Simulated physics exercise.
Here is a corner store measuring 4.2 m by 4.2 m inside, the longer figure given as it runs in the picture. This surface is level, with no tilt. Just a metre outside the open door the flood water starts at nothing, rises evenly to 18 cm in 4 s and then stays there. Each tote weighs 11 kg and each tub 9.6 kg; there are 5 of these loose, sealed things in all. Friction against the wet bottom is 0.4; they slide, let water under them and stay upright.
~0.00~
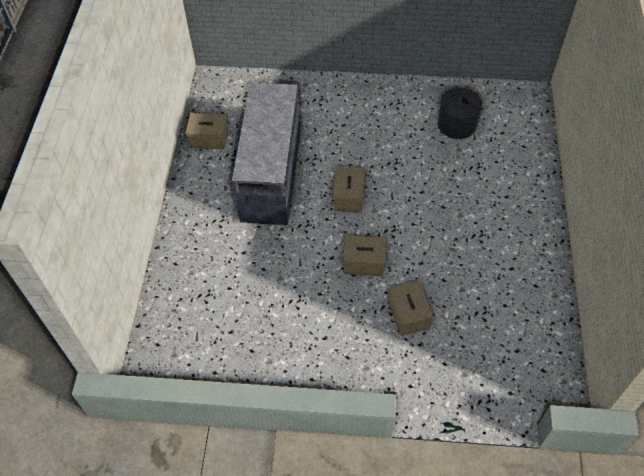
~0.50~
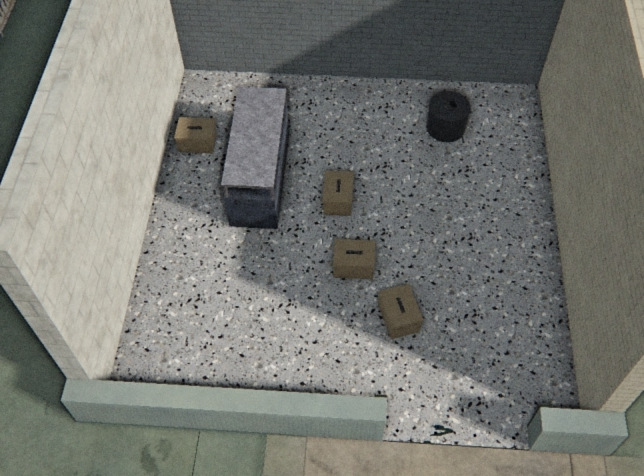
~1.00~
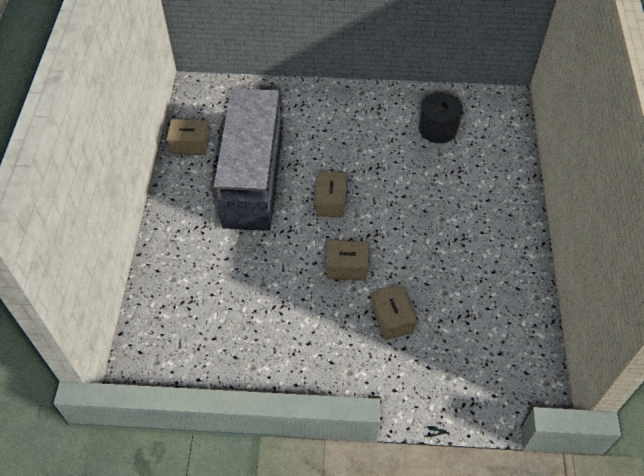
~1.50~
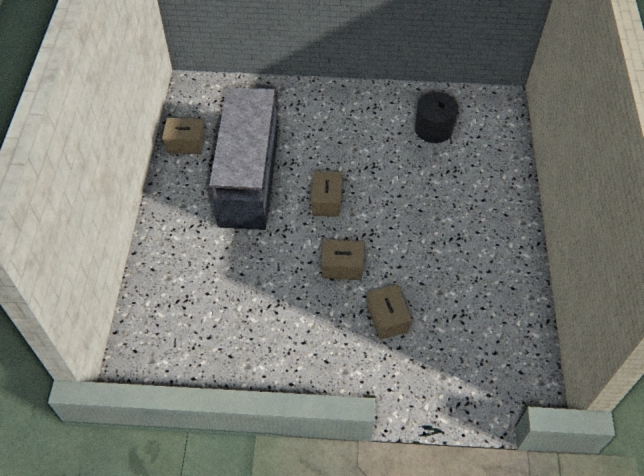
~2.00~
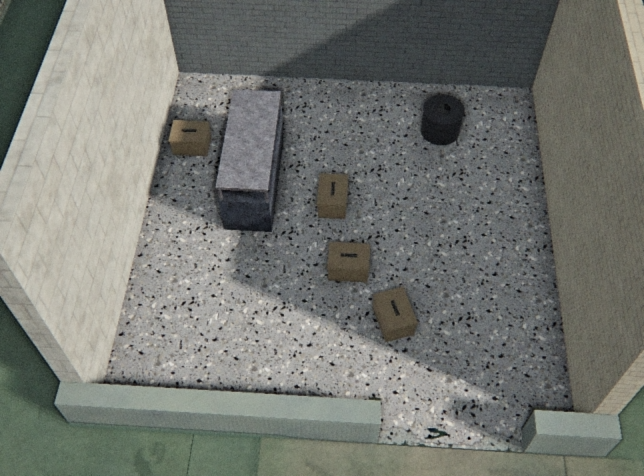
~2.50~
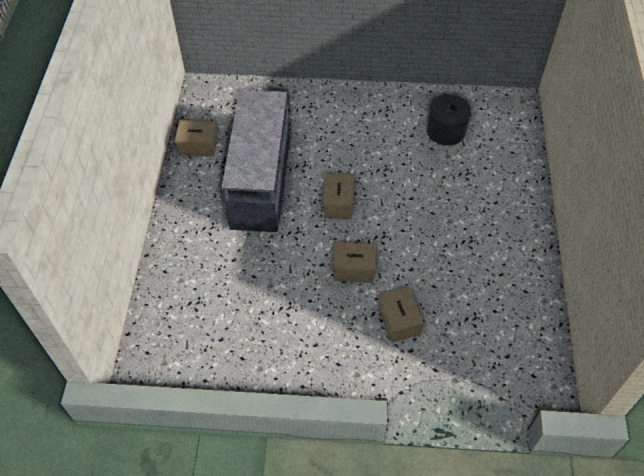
Small brown boxes sat still around a long stone block and a dark round bin in a speckled-floored room, while the view drifted slightly and a faint wet patch appeared near the front gap.
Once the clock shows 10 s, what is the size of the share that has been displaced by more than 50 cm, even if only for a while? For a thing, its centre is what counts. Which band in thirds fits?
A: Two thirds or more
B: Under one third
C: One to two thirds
Under one third (B).
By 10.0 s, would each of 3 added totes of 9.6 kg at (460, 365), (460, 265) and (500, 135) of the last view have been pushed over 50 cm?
First exceeds it, second exceeds it, third exceeds it.
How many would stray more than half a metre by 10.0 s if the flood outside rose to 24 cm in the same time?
4.
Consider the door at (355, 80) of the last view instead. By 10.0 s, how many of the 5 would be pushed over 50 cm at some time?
Then it comes to 0.
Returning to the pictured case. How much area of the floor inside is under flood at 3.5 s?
Somewhere about 2.0 m2, give or take.
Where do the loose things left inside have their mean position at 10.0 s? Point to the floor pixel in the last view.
They're centred close to (318, 206).
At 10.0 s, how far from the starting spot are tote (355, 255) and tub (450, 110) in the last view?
In turn: 0 cm, 140 cm.
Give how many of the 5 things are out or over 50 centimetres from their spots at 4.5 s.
By then the count is 0.
After 3.5 s 0 of 5 are over 50 cm from their spots; 0 afloat.
After 4.5 s 0 of 5 are over 50 cm from their spots; 0 afloat.
After 7.0 s 0 of 5 are over 50 cm from their spots; 0 afloat.
After 10.0 s 1 of 5 are over 50 cm from their spots, and 1 have been at some point; 0 afloat.
